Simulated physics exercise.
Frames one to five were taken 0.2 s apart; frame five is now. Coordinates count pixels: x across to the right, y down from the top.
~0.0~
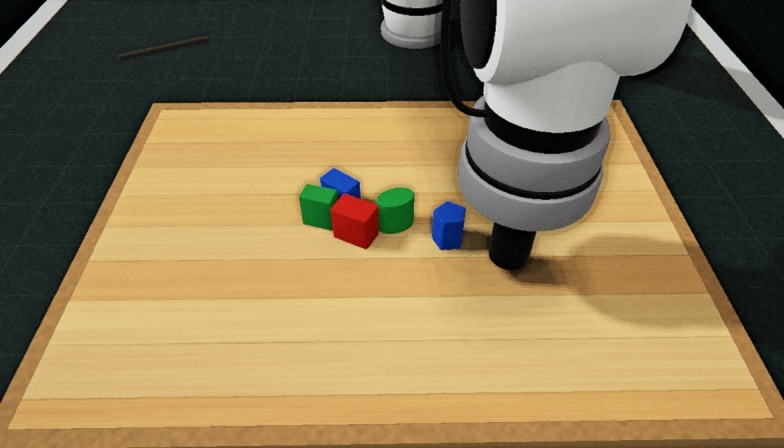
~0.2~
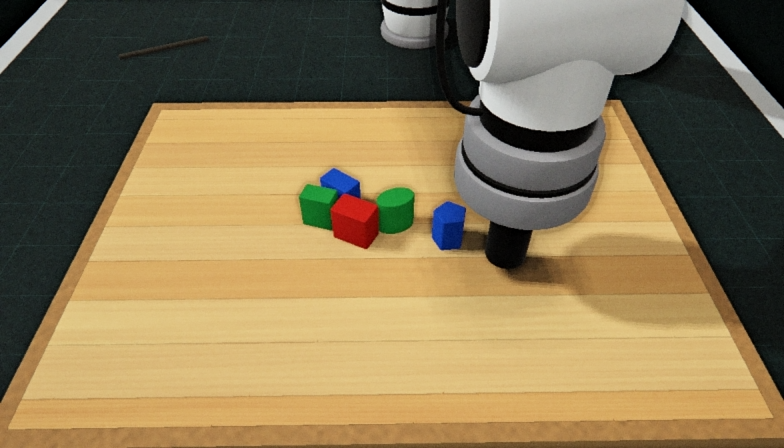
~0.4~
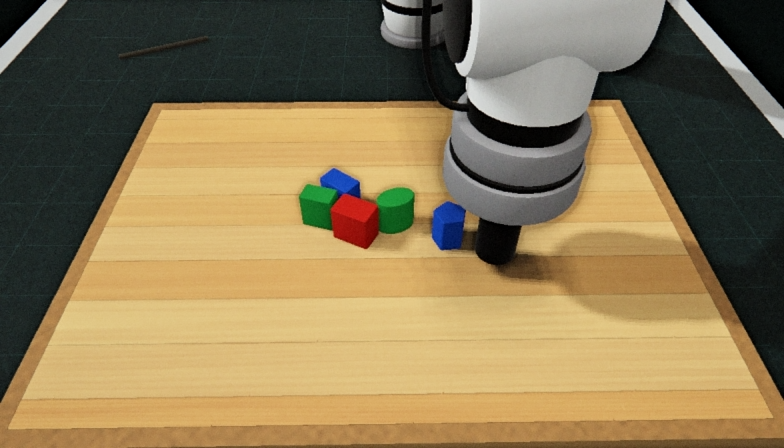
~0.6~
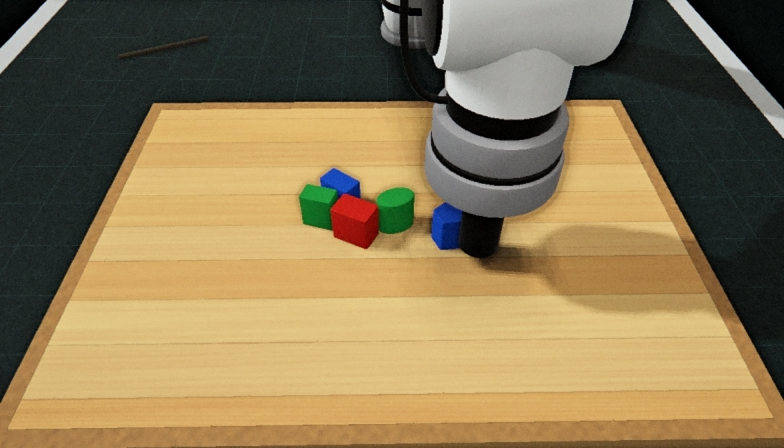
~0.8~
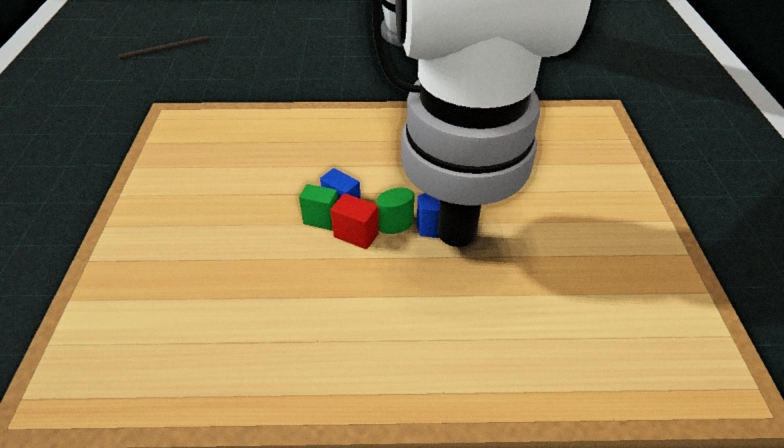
A robot arm with a black rod at its lower end starts just right of a loose blue block on a wooden board and moves left toward it. The rod then pushes the block slightly left and upward, closer to the green oval, while the clustered red, green and blue pieces stay still.
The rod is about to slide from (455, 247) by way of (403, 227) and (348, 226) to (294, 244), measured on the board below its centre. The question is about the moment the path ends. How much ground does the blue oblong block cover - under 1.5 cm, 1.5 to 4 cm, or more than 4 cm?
Travel: 1.5-4 cm.
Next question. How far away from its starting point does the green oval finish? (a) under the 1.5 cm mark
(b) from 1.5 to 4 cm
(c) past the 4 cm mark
Choice c: Past the 4 cm mark.
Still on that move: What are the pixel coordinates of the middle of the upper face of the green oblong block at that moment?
It ends at (275, 194).
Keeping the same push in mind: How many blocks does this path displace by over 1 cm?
My prediction: No fewer than three blocks.
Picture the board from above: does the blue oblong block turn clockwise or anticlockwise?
It twists anticlockwise.
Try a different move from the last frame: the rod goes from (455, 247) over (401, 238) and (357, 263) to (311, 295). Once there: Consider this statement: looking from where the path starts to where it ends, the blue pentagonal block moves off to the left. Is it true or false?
False
On the path given first. One third of the way, rod (402, 213); green oval (376, 187), turned 45° anticlockwise; blue pentagonal block (409, 178), turned 75° clockwise.
Two thirds of the way, rod (346, 213); green oblong block (309, 192), turned 15° clockwise; blue oblong block (319, 170), turned 25° anticlockwise; red oblong block (329, 220); green oval (352, 175); blue pentagonal block (408, 177), turned 75° clockwise.
At the end, rod (292, 230); green oblong block (275, 194), turned 95° clockwise; blue oblong block (319, 170), turned 25° anticlockwise; red oblong block (313, 235), turned 50° anticlockwise; green oval (352, 175); blue pentagonal block (408, 177), turned 75° clockwise.
